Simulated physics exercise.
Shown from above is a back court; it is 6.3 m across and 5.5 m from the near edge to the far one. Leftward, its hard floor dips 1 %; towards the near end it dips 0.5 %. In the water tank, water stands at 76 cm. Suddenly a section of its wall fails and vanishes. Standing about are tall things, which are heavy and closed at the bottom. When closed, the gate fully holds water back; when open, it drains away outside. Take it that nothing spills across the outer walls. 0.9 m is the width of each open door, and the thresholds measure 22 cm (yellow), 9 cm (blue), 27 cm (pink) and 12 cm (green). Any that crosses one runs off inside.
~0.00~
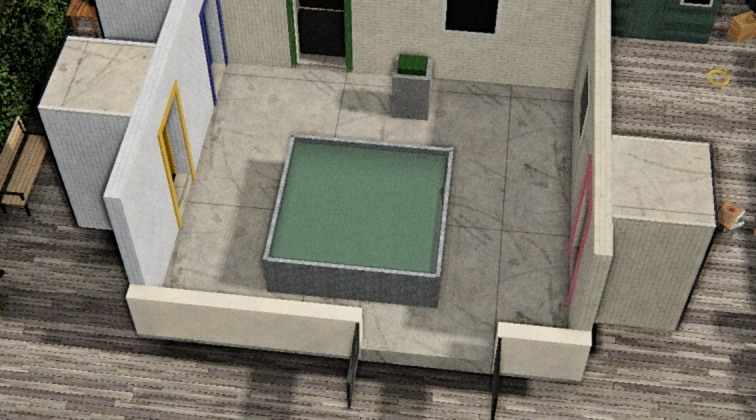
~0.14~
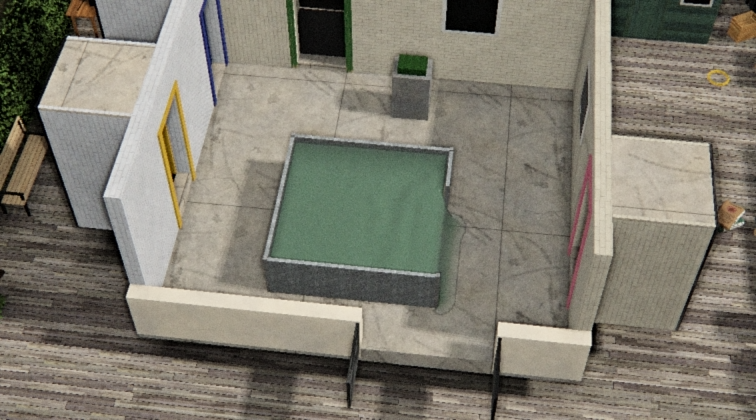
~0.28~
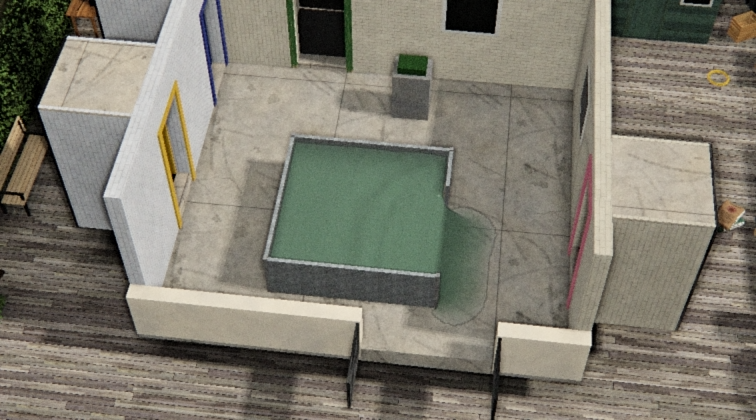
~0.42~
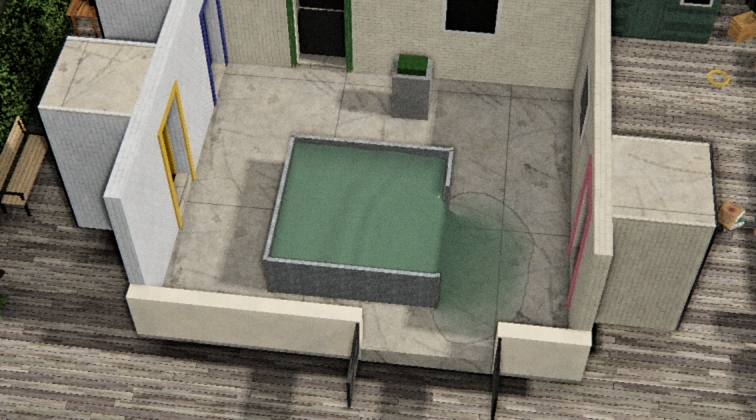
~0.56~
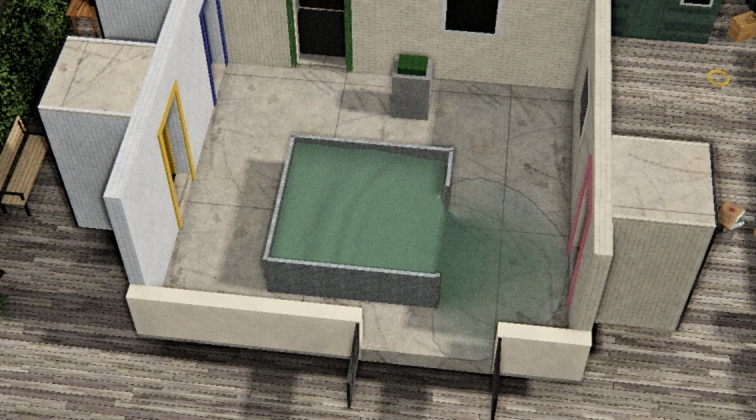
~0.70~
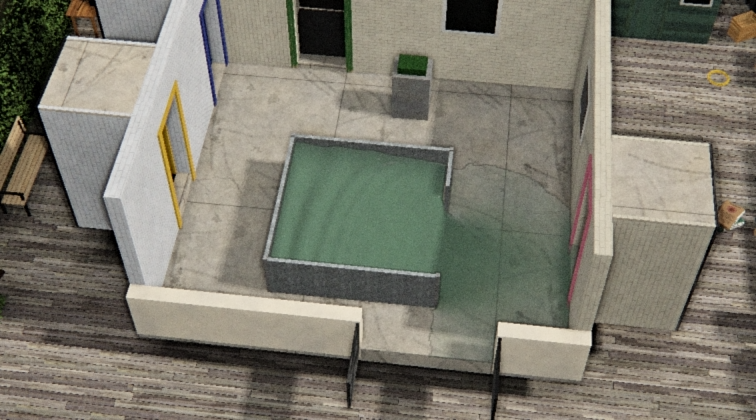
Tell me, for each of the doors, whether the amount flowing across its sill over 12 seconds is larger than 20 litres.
Outcome: My guess is the yellow door lets through less than the limit, my guess is the blue door lets through more than the limit, my guess is the pink door lets through more than the limit, my guess is the green door lets through less than the limit.
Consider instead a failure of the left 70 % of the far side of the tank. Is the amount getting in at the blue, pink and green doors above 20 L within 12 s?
Blue door surpasses it, pink door doesn't reach it, green door surpasses it.
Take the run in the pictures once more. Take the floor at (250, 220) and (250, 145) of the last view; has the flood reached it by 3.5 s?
I'd say spared, then spared.
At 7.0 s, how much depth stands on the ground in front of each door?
You'd see yellow at 8 cm, blue at 16 cm, pink at 14 cm and green at 6 cm.
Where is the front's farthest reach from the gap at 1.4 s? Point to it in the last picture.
About pixel (570, 140).
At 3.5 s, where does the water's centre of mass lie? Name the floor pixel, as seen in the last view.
(444, 230).
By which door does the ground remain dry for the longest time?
Lab note: Last arrival at the yellow door.
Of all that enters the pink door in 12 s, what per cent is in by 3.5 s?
It comes to about 95 per cent.
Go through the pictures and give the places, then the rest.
Still water, 76 cm deep, in the water tank at (362, 205), in the first frame.
Water pours out at (439, 251) and has run 1.0 m, to (437, 312); typically 6 cm deep outside, 76 cm at the water tank's back, in the second frame.
The front is at a hidden place, 1.2 m from the gap at (439, 252); 1.3 m2 of floor is under water; 76 cm left at the back of the water tank, in the third frame.
The front is at a hidden place, 1.5 m from the gap at (439, 253); 3.0 m2 of floor is under water; 76 cm left at the back of the water tank, in the fourth frame.
The front is at (564, 251), 2.0 m from the gap at (439, 253); 5.0 m2 of floor is under water; 76 cm left at the back of the water tank, in the fifth frame.
Water pours out at (439, 253) and has run 2.4 m, to a hidden place; typically 8 cm deep outside, 73 cm at the water tank's back, in the sixth frame.
After 1.4 s water covers 25 % of the floor and is deepest (61 cm) near (565, 355); yellow door not reached, blue door not reached, pink door 50 cm at the sill, 76 L in, green door not reached.
After 2.2 s water covers 30 % of the floor and is deepest (52 cm) near (567, 285); yellow door not reached, blue door not reached, pink door 52 cm at the sill, 193 L in, green door not reached.
After 3.5 s water covers 50 % of the floor and is deepest (34 cm) near (565, 355); yellow door not reached, blue door not reached, pink door 33 cm at the sill, 305 L in, green door not reached.
After 7.0 s water covers 85 % of the floor and is deepest (20 cm) near (439, 106); yellow door 8 cm at the sill, 0 L in, blue door 16 cm at the sill, 75 L in, pink door 14 cm at the sill, 314 L in, green door 6 cm at the sill, 0 L in.
After 12.0 s water covers 100 % of the floor and is deepest (14 cm) near (158, 304); yellow door 9 cm at the sill, 0 L in, blue door 13 cm at the sill, 153 L in, pink door 8 cm at the sill, 314 L in, green door 10 cm at the sill, 0 L in.
